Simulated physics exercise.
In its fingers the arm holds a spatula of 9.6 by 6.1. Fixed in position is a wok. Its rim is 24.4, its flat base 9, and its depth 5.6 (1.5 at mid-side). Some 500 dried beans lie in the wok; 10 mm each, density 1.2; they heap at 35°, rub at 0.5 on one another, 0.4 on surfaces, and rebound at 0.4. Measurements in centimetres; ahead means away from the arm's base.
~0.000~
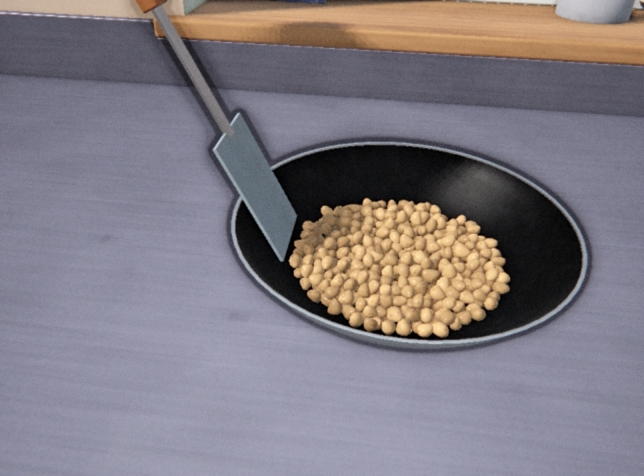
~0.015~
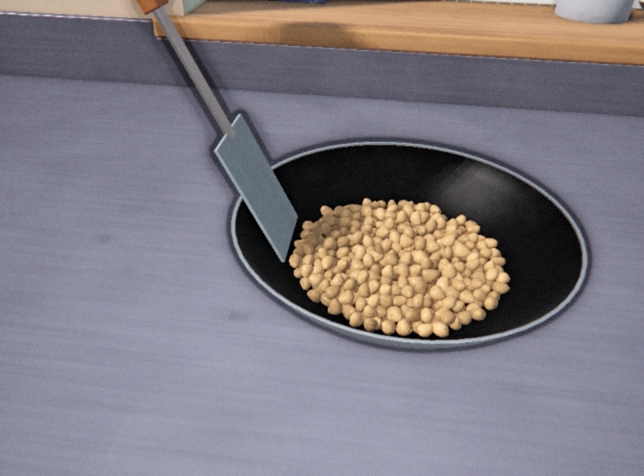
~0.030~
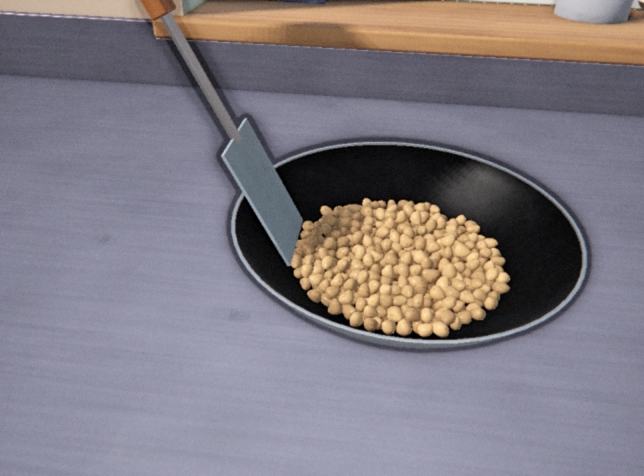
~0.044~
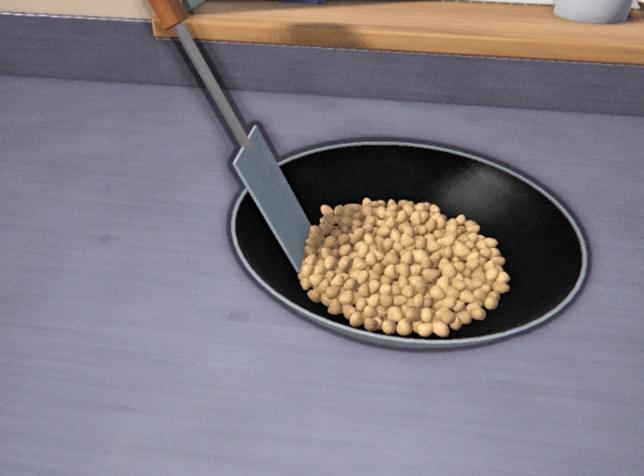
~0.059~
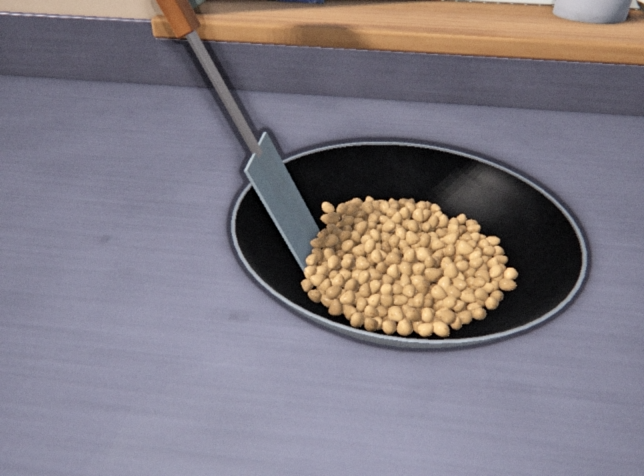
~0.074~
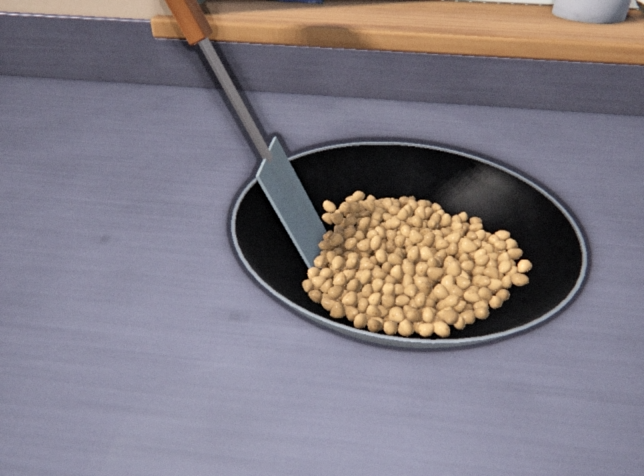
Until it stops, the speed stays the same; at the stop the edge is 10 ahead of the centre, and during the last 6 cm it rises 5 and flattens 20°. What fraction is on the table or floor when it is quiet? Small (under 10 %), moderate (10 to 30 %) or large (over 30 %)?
Moderate.
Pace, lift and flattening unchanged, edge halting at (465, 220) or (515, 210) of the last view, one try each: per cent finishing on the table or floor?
Around 0 per cent for the first try and 5 per cent for the second.
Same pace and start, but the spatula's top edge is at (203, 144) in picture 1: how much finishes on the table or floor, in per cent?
About 20 per cent.
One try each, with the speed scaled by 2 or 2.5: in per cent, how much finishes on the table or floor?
The two tries give about 35 and 40 in a hundred.
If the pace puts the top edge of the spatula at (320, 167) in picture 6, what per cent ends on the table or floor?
Share: Roughly 40 %.
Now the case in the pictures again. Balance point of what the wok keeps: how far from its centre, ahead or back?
Ahead of centre, roughly 3.5 centimetres.
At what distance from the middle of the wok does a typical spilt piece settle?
About 20 cm out from the centre.
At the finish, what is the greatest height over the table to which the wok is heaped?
6.0 cm.
After 0.19 s, sloping 64°, highest piece 6 above the table; 500 in the wok.
After 0.31 s, sloping 57°, highest piece 7 above the table; 490 in the wok, 10 on the blade or in flight.
After 0.57 s, sloping 44°, highest piece 6 above the table; 393 in the wok, 93 on the table or floor, 14 on the blade or in flight.
After 1.62 s, sloping 44°, highest piece 6 above the table; 393 in the wok, 107 on the table or floor.
In the end, 393 in the wok, 107 on the table or floor. That is 21 % on the table or floor.
